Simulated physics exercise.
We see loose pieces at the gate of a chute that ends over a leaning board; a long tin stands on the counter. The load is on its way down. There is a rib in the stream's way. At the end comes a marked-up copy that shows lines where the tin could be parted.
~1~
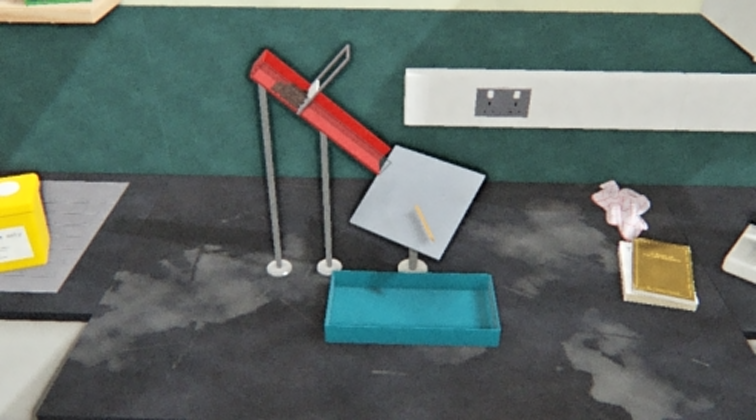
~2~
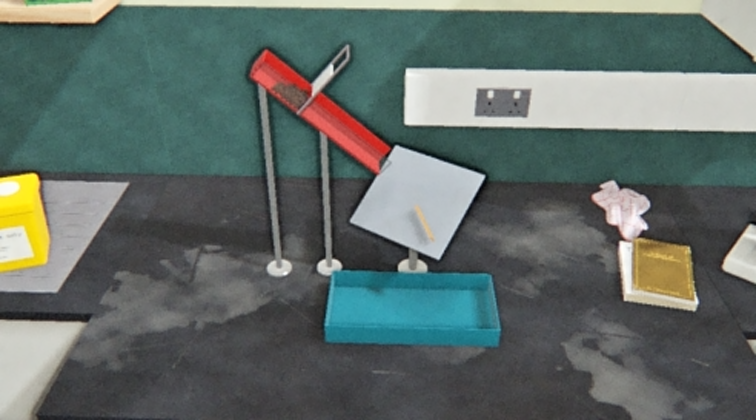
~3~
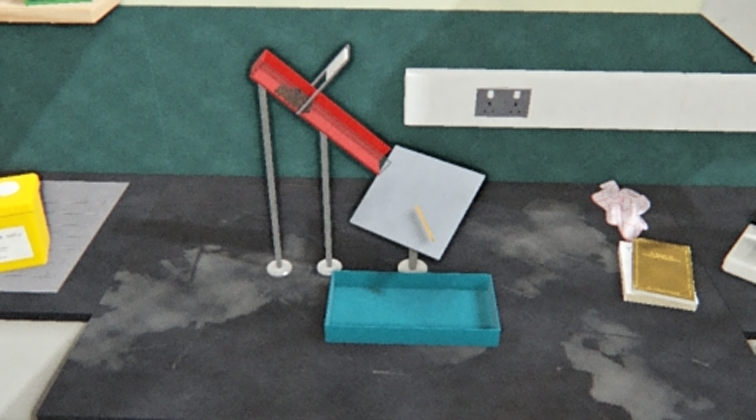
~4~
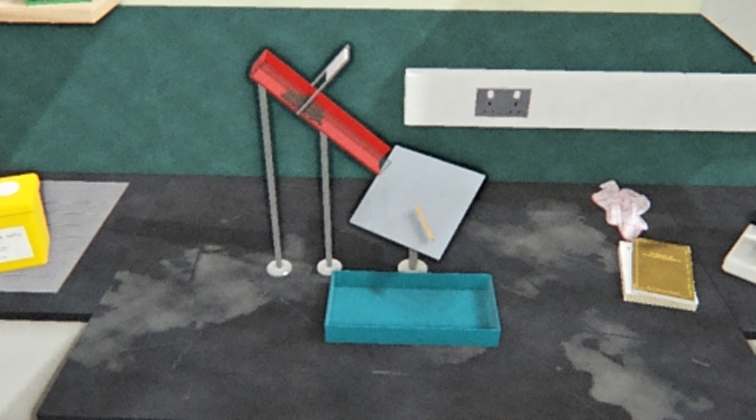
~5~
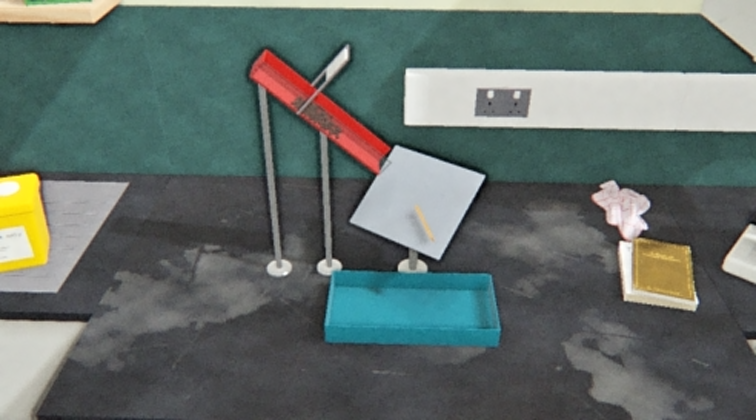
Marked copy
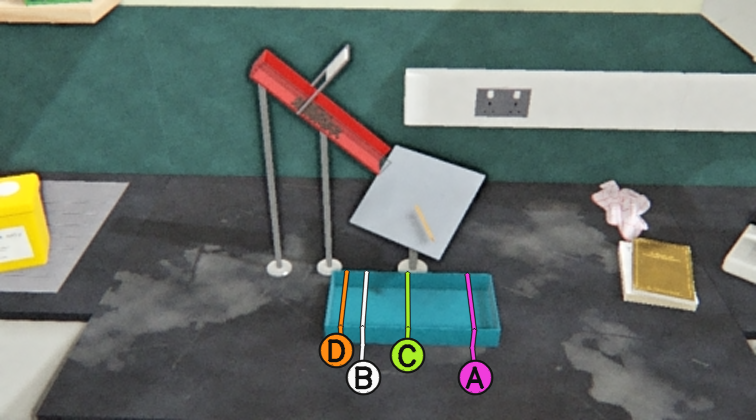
The video shows a raised gate on a sloping red chute above a tilted pale board and a teal tin, as small dark pieces begin sliding down the chute to the right, spreading out along it.
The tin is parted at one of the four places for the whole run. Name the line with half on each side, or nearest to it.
Go for C.
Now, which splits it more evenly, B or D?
That would be B.
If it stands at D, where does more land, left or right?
Right.
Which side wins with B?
Right.
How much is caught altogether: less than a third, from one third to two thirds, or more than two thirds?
It is more than two thirds.
On the marked copy, line A crosses the front rim at (474, 329); line B crosses the front rim at (362, 326); line C crosses the front rim at (408, 328); line D crosses the front rim at (340, 326).
With A, of what is caught, nearly all on the left of the divider, a small part on the right.
With B, of what is caught, a small part on the left of the divider, most on the right.
With C, of what is caught, about half on the left of the divider, about half on the right.
With D, of what is caught, none on the left of the divider, all on the right.
